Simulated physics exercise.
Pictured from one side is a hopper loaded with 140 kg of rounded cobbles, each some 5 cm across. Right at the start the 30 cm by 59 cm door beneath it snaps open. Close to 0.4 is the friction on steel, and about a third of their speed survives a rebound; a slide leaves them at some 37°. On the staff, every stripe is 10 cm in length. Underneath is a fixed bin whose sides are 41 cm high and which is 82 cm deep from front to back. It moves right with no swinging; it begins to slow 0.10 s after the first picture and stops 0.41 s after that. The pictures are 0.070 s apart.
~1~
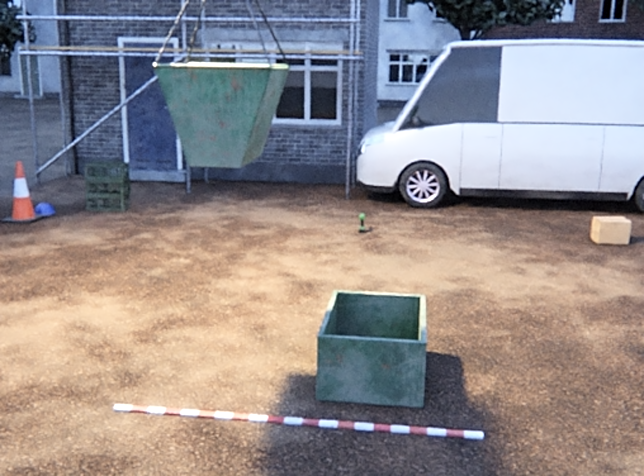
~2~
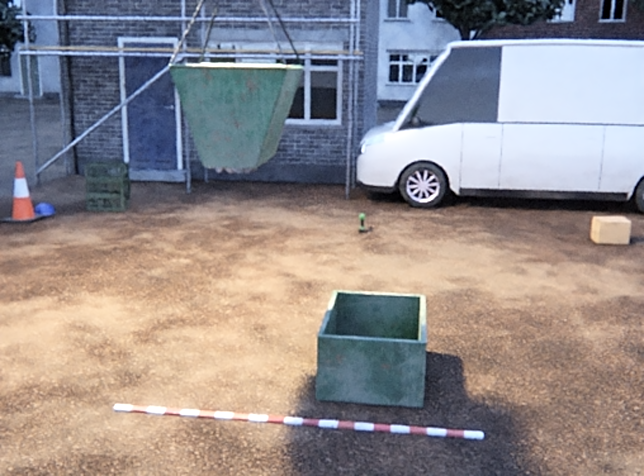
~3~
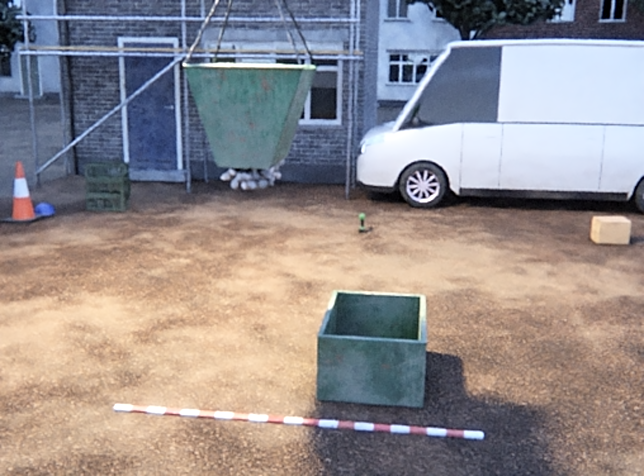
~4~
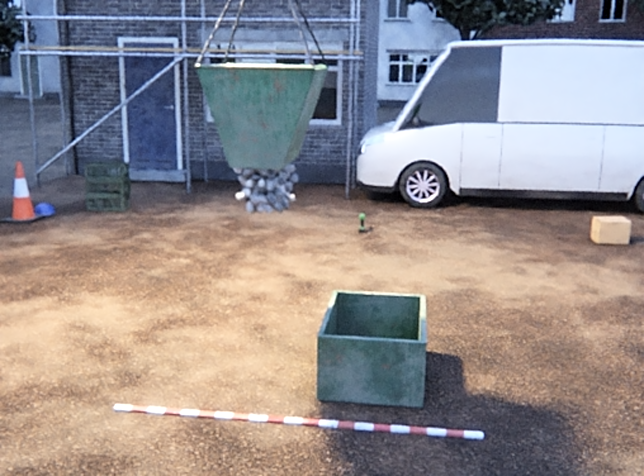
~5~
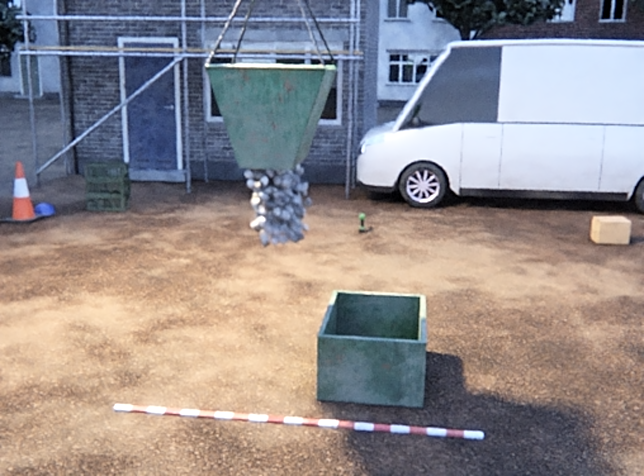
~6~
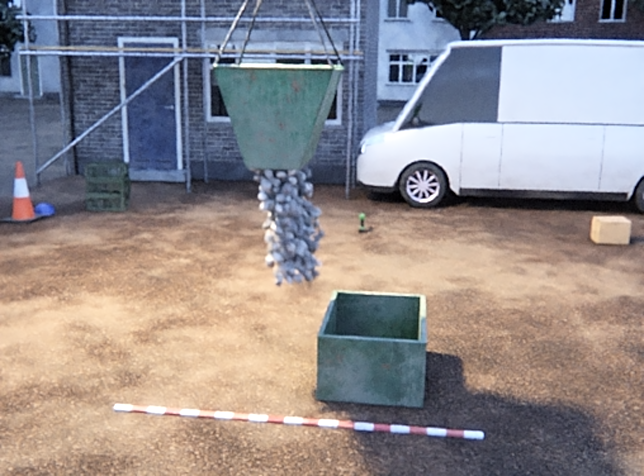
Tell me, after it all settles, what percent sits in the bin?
I'd put it at about 8 percent.
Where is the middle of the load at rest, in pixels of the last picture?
I'd point to close to (289, 364) in the last picture.
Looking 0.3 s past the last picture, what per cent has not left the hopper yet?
Near 0 % is still in there.
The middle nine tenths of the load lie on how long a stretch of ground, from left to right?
Around 140 centimetres.
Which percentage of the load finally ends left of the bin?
About 90 percent.
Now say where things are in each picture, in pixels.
In the first picture, the outlet is at (214, 158); nothing has dropped yet.
In the second picture, the outlet is at (229, 159); 5 % is out.
In the third picture, the outlet is at (244, 159); 15 % is out, the lowest stones still above the rim at (260, 180), 125 cm up.
In the fourth picture, the outlet is at (256, 160); 28 % is out, the lowest stones still above the rim at (274, 203), 110 cm up.
In the fifth picture, the outlet is at (265, 160); 42 % is out, the lowest stones still above the rim at (288, 234), 90 cm up.
In the sixth picture, the outlet is at (273, 160); 58 % is out, the lowest stones still above the rim at (302, 271), 66 cm up.
Then, 0.3 s after the last picture, 0 % in the hopper, 93 % falling or lying left of the bin, 7 % falling or lying in the bin; the stones farthest right are at (404, 359).
Then, 0.8 s after the last picture, 0 % in the hopper, 91 % falling or lying left of the bin, 8 % falling or lying in the bin, 1 % falling or lying beside or right of the bin; the stones farthest right are at (413, 363).
Then, 1.4 s after the last picture, 0 % in the hopper, 91 % falling or lying left of the bin, 8 % falling or lying in the bin, 2 % falling or lying beside or right of the bin; the stones farthest right are at (415, 361).
Then, 2.2 s after the last picture, 0 % in the hopper, 91 % falling or lying left of the bin, 8 % falling or lying in the bin, 2 % falling or lying beside or right of the bin; the stones farthest right are at (415, 361).
Then, 4.2 s after the last picture, 0 % in the hopper, 91 % left of the bin, 8 % in the bin, 2 % beside or right of the bin; the stones farthest right are at (415, 361).
